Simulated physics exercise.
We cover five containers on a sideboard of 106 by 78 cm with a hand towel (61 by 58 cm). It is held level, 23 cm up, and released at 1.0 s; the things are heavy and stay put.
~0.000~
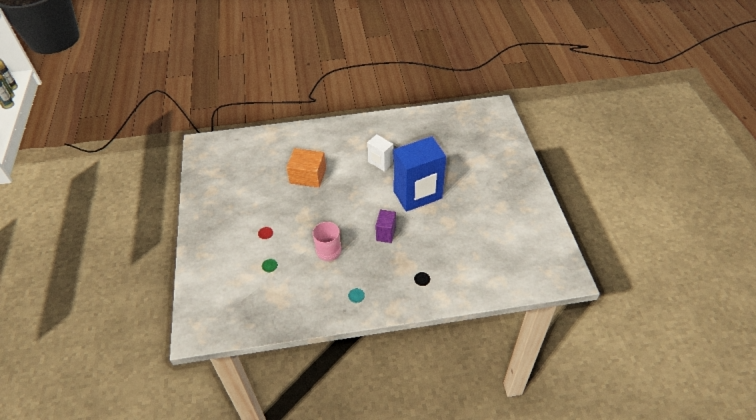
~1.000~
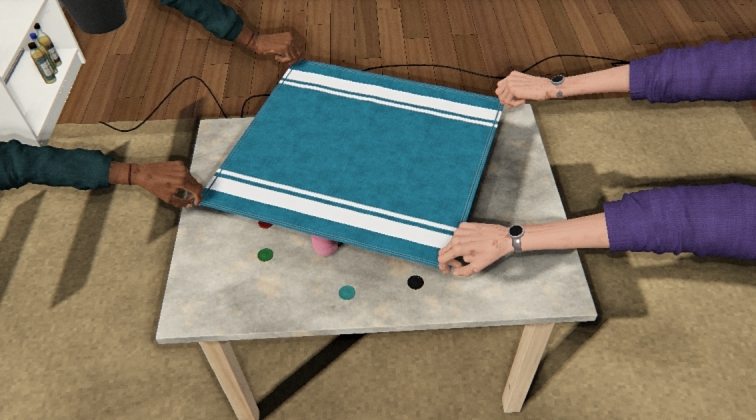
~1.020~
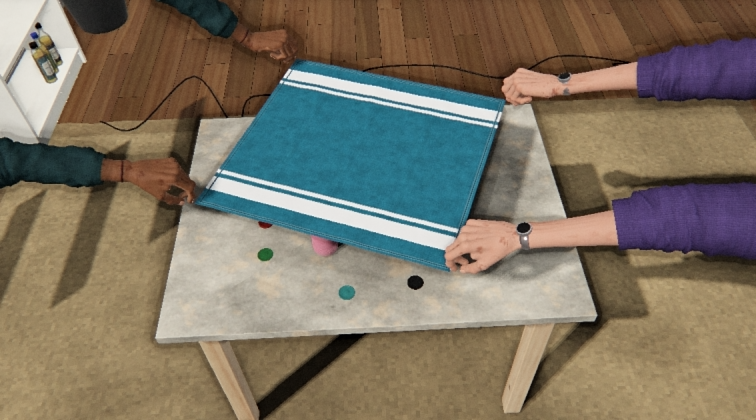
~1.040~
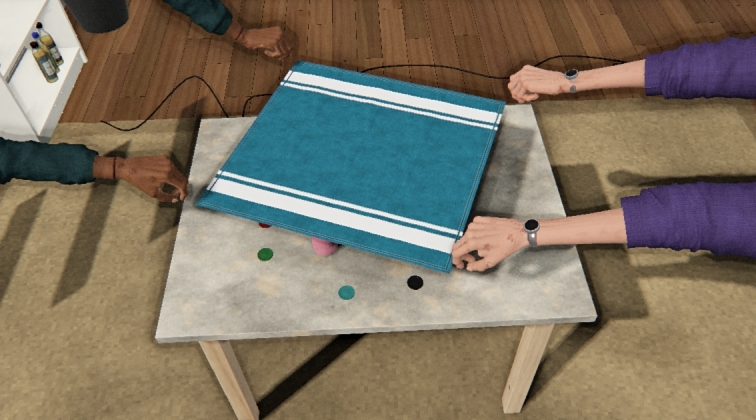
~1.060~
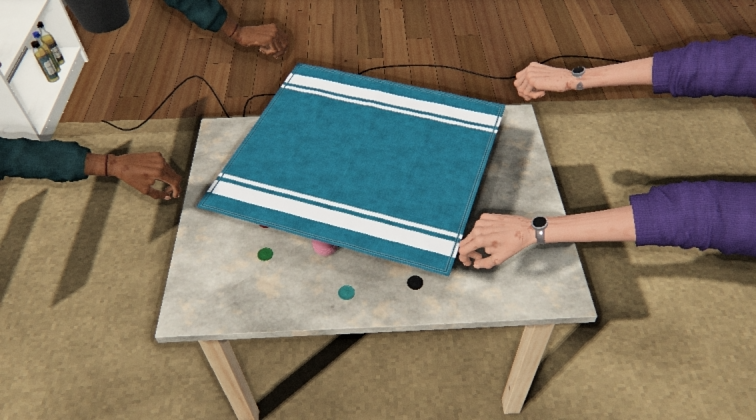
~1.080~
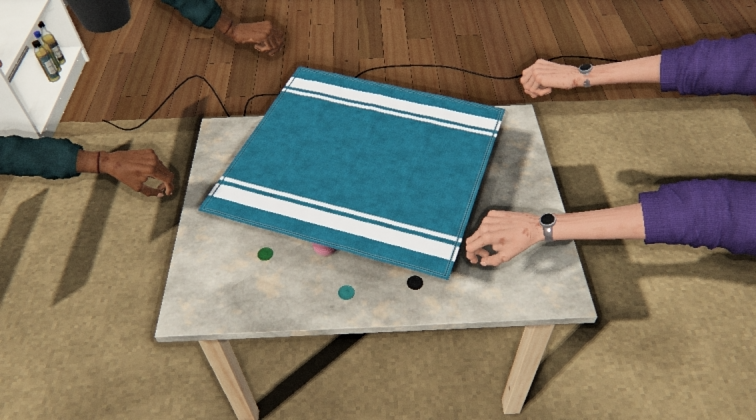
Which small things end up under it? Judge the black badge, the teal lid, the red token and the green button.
In order: The black badge gets covered; the teal lid stays uncovered; the red token gets covered; the green button ends under the cloth.
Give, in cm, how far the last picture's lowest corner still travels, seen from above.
Measured flat, the shift is around 10 centimetres.
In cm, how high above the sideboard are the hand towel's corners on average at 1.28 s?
Some 0 cm up.
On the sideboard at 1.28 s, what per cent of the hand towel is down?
Roughly 15 percent.
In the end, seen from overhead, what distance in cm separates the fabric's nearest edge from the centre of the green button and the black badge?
Around 3 centimetres for the first one and around 2 centimetres for the second.
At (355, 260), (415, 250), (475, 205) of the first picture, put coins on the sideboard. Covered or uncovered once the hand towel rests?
First spot is overlaid, second is overlaid, third stays visible.
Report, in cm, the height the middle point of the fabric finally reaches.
Roughly 12 cm high.
After 1.3 s, 15 % of it is down, spanning 64 by 63 cm, above green button, red token, black badge.
After 1.5 s, 20 % of it is down, spanning 64 by 63 cm, above green button, red token, black badge.
After 1.7 s, 20 % of it is down, spanning 64 by 63 cm, above green button, red token, black badge.
After 1.9 s, 20 % of it is down, spanning 64 by 63 cm, above green button, red token, black badge.
After 2.7 s, 20 % of it is down, spanning 64 by 63 cm, above green button, red token, black badge.
